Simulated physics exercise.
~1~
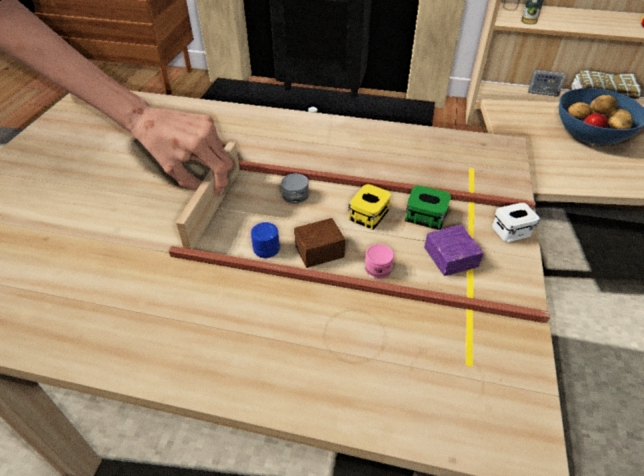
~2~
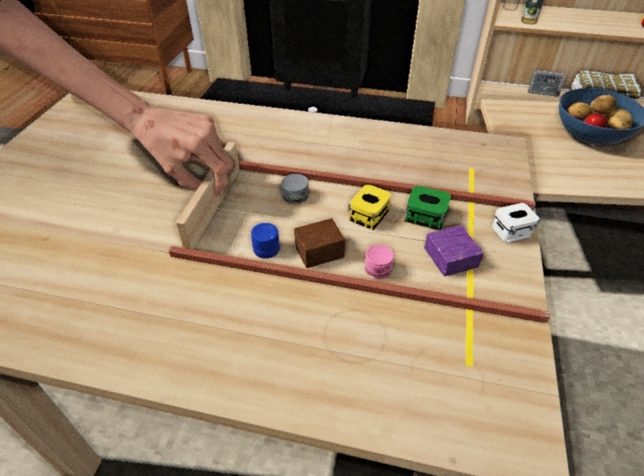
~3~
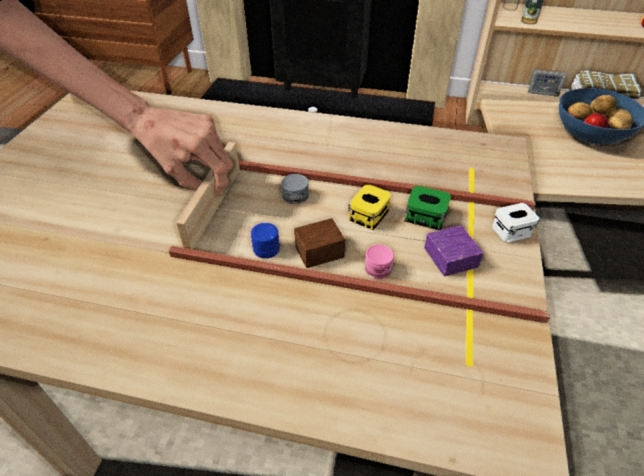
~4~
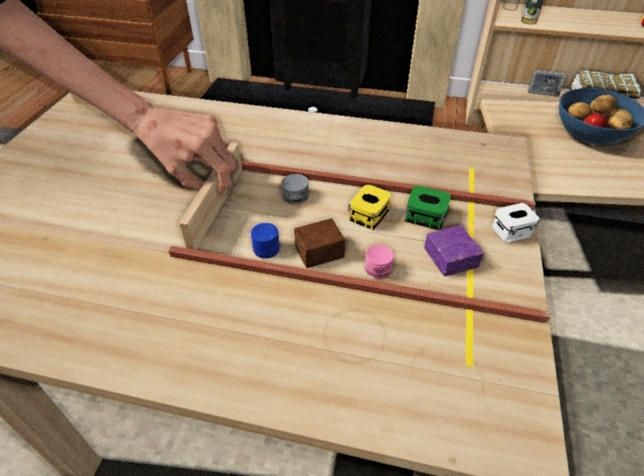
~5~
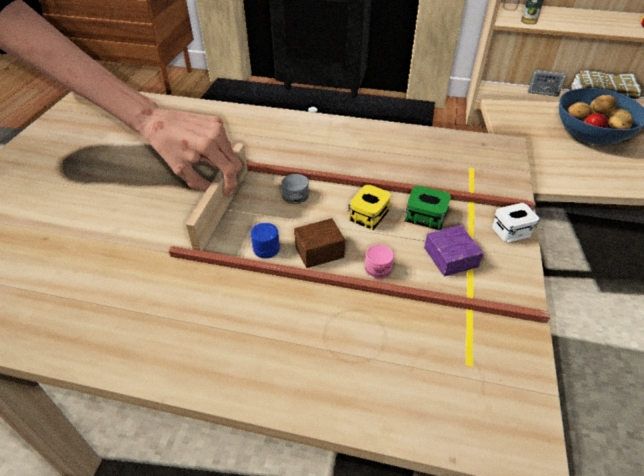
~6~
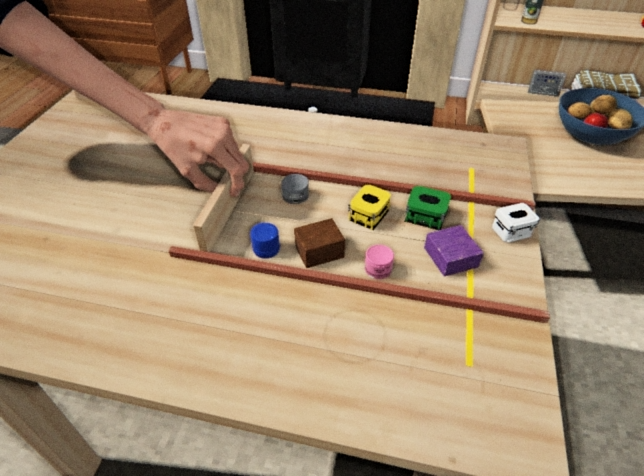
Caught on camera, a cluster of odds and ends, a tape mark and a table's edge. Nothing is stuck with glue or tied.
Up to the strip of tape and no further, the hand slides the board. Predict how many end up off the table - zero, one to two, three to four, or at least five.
One to two end up off the table.
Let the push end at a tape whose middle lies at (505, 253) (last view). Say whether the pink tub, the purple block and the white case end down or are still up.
Well, the pink tub plunges, the purple block plunges, and the white case plunges.
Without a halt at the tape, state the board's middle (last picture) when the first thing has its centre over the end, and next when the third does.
The middle sits near (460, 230) at the first moment and near (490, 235) at the second.
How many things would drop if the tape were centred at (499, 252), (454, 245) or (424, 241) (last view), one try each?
In order, the counts are 4, 0 and 0.
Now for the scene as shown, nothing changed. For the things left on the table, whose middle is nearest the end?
It is the purple block.
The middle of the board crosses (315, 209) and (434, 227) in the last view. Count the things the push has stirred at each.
That makes 3 at the first spot and 8 at the second.
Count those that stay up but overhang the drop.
It totals 2.
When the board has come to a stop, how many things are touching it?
It's 3 of them.
A little later, none off yet; white case at rest near (514, 223); purple block at rest near (453, 250); green case at rest near (428, 208).
When it is over, the number that fall off is one or two; down, white case.
